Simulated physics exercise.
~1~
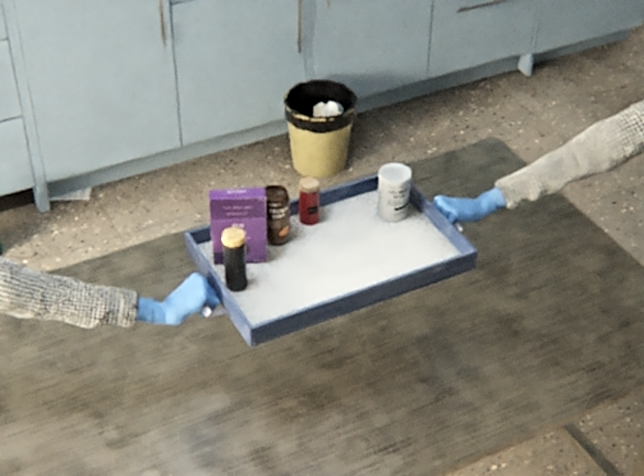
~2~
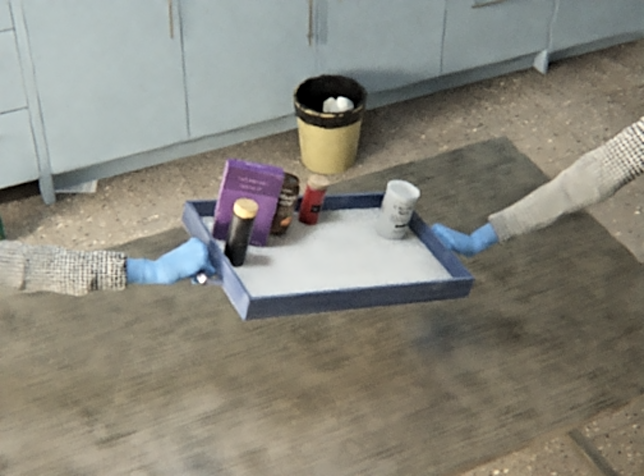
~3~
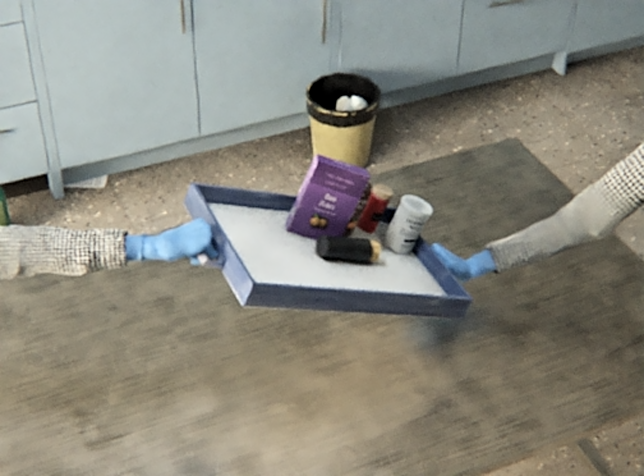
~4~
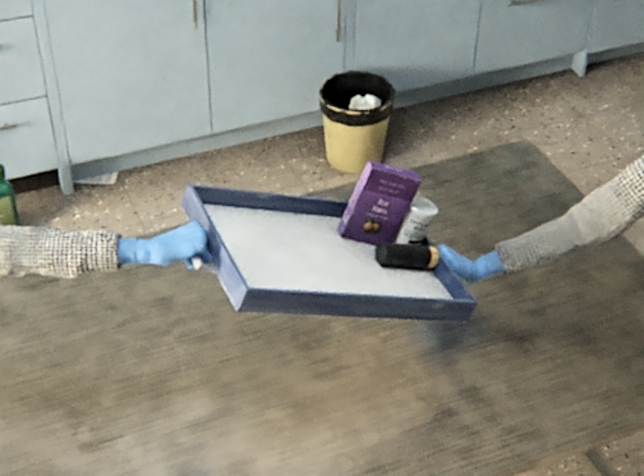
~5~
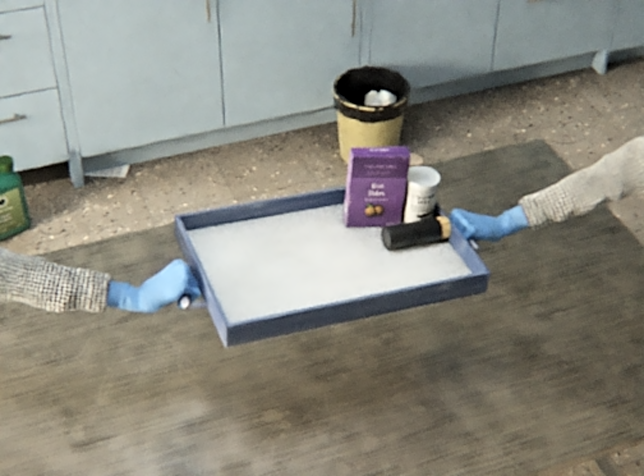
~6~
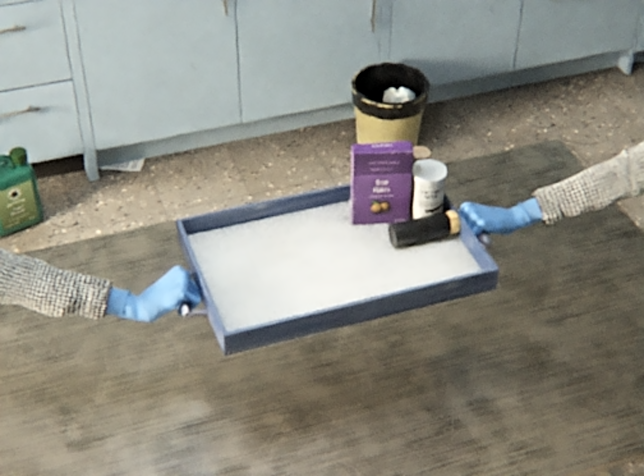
The clip shows two gloved hands tilting a blue tray down to the right, toppling a black shaker and sliding it, a purple packet and other containers toward a white tin. The tray levels with the shaker on its side, the packet and tin upright.
